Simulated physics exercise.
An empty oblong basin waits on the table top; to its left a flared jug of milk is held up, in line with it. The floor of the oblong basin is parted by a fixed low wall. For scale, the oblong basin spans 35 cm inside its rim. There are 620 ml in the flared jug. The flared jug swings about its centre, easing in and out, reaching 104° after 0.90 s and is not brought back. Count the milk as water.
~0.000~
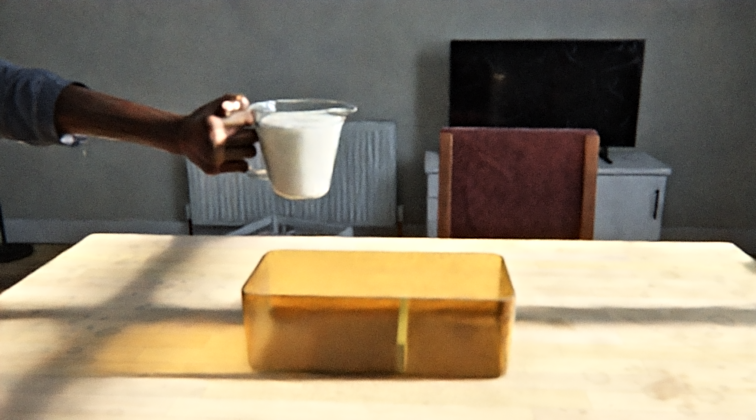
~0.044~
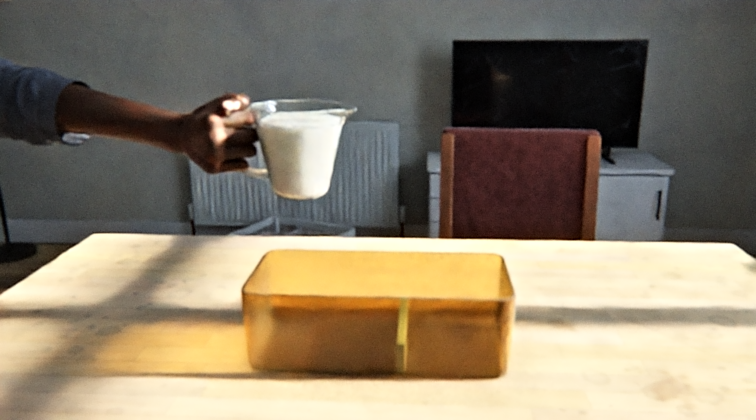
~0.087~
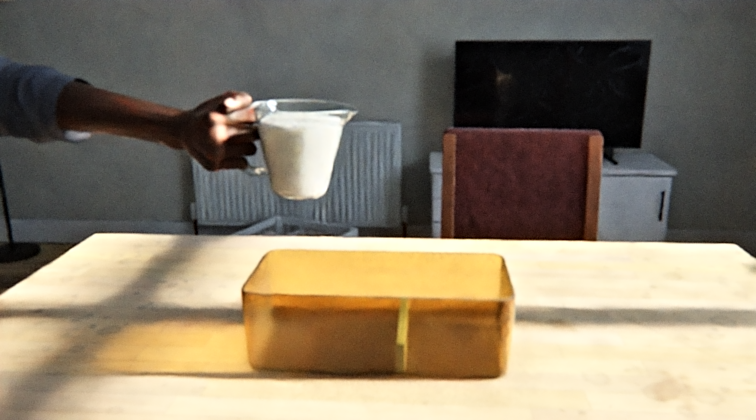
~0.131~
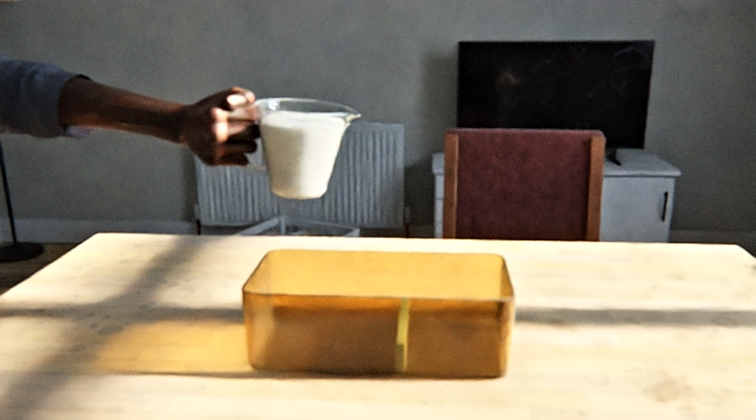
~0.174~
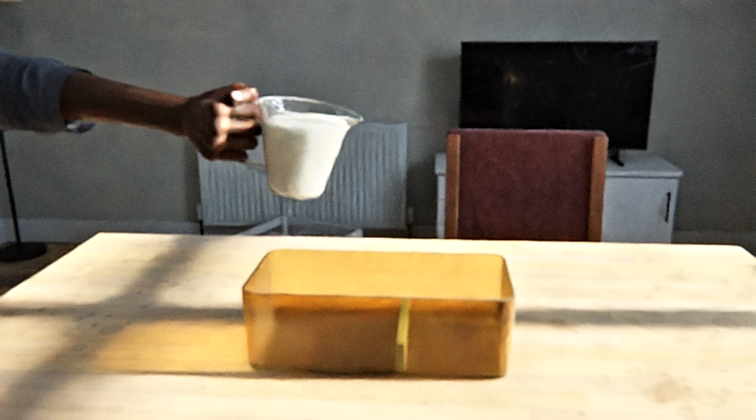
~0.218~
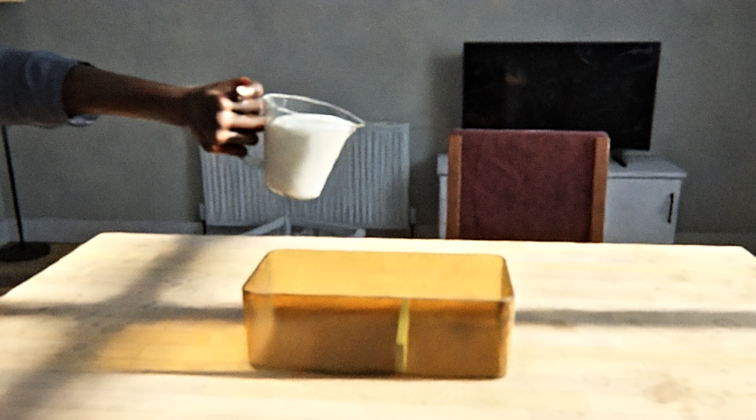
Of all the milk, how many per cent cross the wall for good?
The far part has some 56 per cent.
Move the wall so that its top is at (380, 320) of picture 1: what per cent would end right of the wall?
Then about 90 per cent.
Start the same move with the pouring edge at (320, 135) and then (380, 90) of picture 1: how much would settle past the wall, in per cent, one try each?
In turn about 5 and 90 per cent.
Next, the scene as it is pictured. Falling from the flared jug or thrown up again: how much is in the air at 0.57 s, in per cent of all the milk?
About 28 per cent.
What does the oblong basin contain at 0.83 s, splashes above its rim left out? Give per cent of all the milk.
Some 70 per cent.
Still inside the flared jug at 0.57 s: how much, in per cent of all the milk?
Some 64 per cent.
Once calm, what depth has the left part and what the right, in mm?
Some 8 mm on the left and 16 mm on the right.
By 0.57 s the tilt is 74° and 64 per cent is still to pour, 0 is left of the wall and 8 right of it.
By 0.83 s the tilt is 103° and 12 per cent is still to pour, 18 is left of the wall and 51 right of it.
By 1.10 s the tilt is 104° and 0 per cent is still to pour, 42 is left of the wall and 56 right of it.
By 1.40 s the tilt is 104° and 0 per cent is still to pour, 42 is left of the wall and 56 right of it.
At rest 42 per cent lies left of the wall, 56 right of it and 1 outside.
